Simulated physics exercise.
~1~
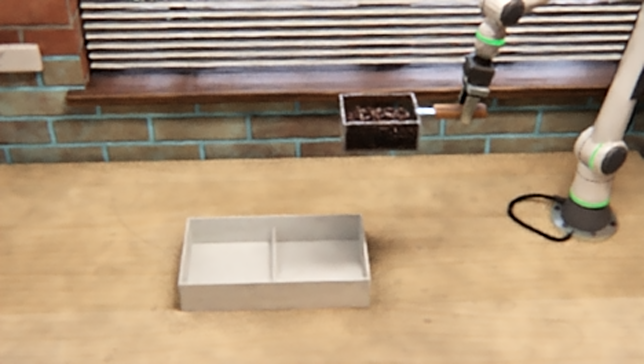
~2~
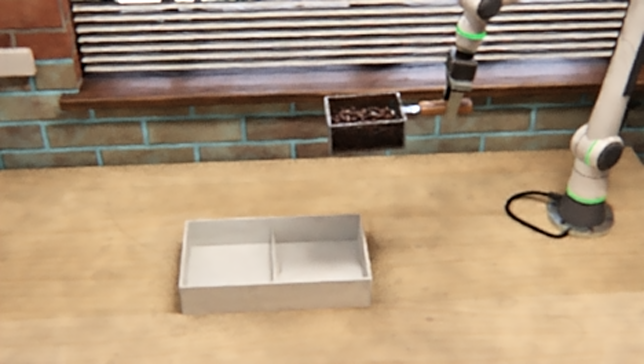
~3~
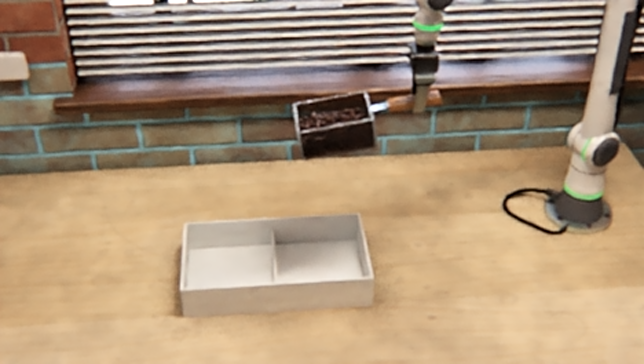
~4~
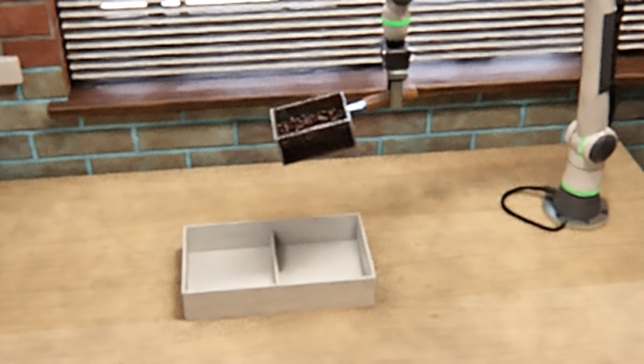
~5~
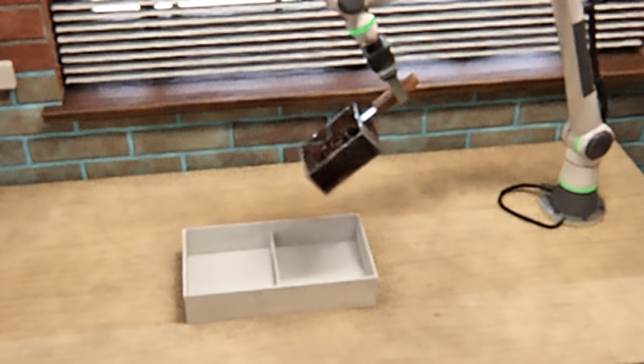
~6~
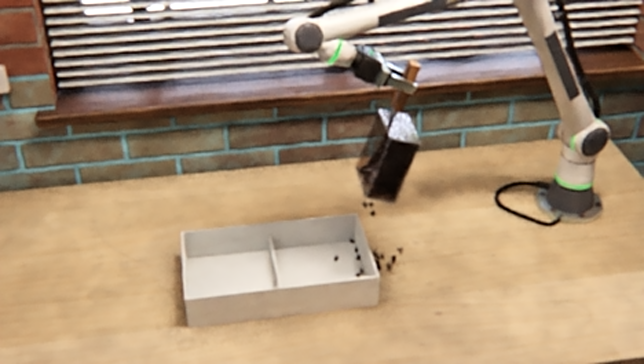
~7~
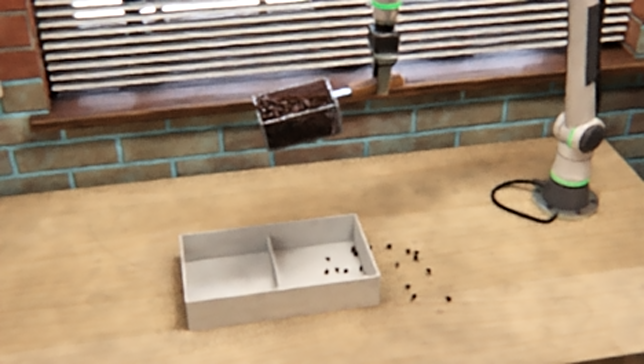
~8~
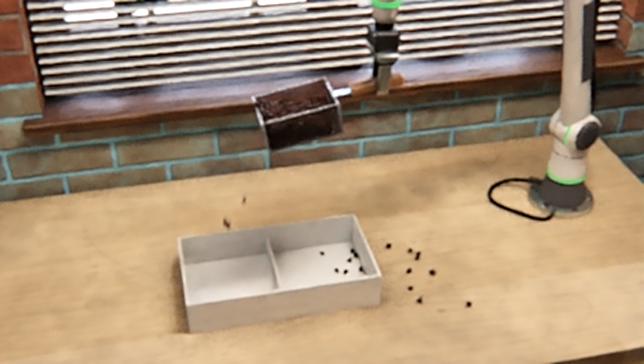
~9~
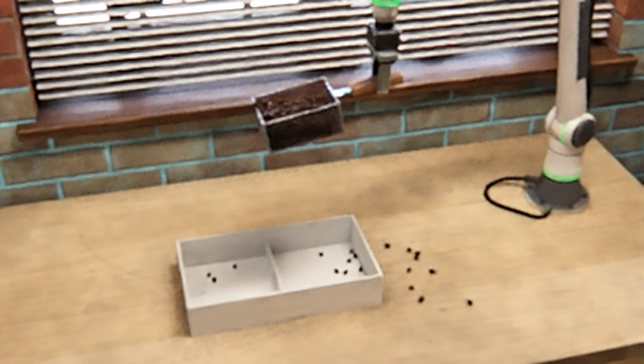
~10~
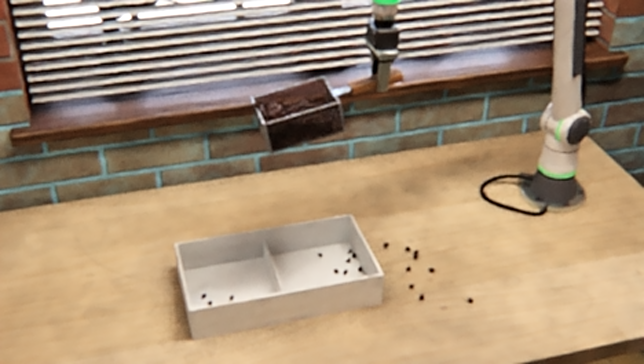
Robot arm tilting a dark box of beans over a divided tray, scattering a few inside and beside it, then holding still.
